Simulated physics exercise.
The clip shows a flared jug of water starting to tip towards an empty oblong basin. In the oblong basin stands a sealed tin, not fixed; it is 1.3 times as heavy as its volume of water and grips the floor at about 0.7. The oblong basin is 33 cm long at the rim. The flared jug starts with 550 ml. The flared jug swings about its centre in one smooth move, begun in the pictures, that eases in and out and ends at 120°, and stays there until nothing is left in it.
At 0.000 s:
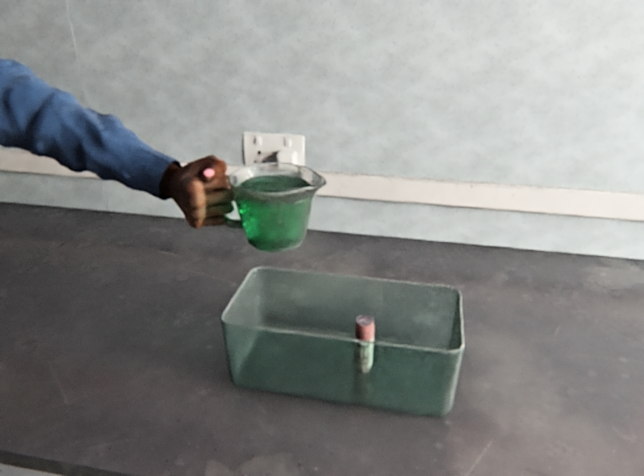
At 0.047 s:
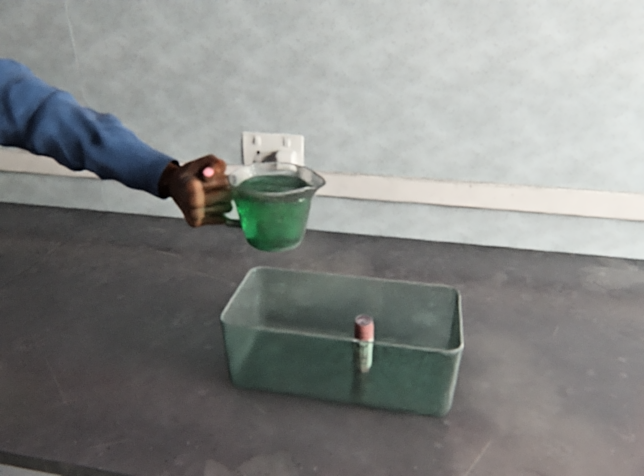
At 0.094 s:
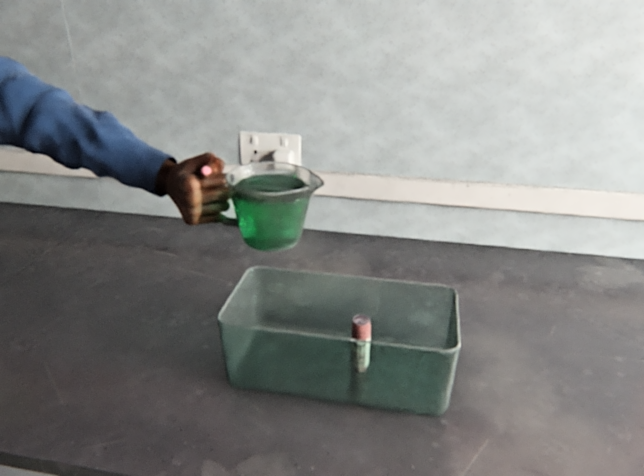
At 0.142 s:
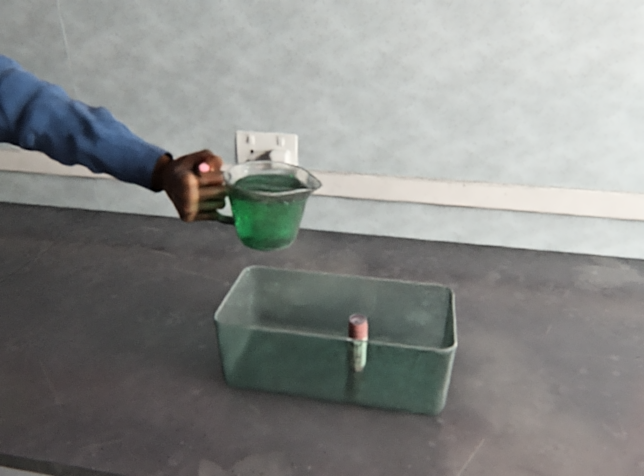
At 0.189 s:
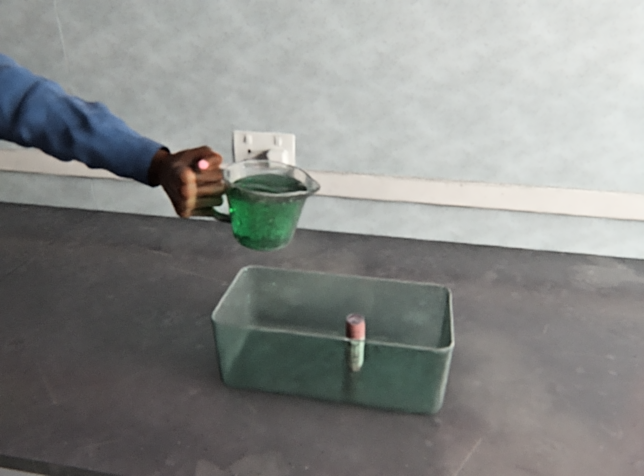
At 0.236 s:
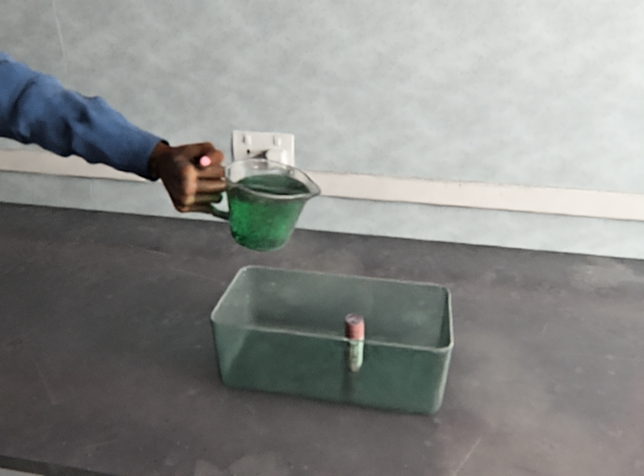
A hand in a blue sleeve held a glass jug of green liquid above a clear oblong basin with a small tin in it, then slowly tilted the jug slightly to the right.
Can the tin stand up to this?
It topples.
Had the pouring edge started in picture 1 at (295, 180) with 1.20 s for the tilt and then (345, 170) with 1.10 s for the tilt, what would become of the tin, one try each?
First it stays up; then it remains upright.
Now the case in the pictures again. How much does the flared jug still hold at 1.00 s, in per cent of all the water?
About 3 per cent.
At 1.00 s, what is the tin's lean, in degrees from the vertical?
Near 0° from upright.
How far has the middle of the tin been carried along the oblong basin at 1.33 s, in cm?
About 8 cm.
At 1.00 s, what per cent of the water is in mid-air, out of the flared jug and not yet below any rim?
About 7 per cent.
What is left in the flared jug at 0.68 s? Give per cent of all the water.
Near 58 in a hundred.
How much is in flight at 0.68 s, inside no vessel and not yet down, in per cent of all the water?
Near 28 in a hundred.
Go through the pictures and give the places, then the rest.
In the first picture, it leans 0°; its right rim is at (327, 182); the water meets the walls at (238, 183) and (315, 189); the oblong basin's rim runs from (238, 293) to (461, 319); the tin's top is at (365, 323).
In the second picture, it leans 0°; its right rim is at (326, 183); the water meets the walls at (238, 183) and (314, 189).
In the third picture, it leans 2°; its right rim is at (324, 184); the water meets the walls at (235, 182) and (312, 189).
In the fourth picture, it leans 4°; its right rim is at (322, 185); the water meets the walls at (233, 181) and (309, 189).
In the fifth picture, it leans 7°; its right rim is at (321, 188); the water meets the walls at (232, 182) and (309, 190).
In the sixth picture, it leans 11°; its right rim is at (321, 192); the water meets the walls at (233, 183) and (312, 191).
After 0.68 s the tilt is 72° and 57 per cent is still to pour; the tin stands where it began.
After 1.00 s the tilt is 112° and 3 per cent is still to pour; the tin stands 2 cm from where it began.
After 1.33 s the tilt is 120° and 0 per cent is still to pour; the tin lies on its side.
After 1.70 s the tilt is 120° and 0 per cent is still to pour; the tin lies on its side.
In the end the tin lies on its side.
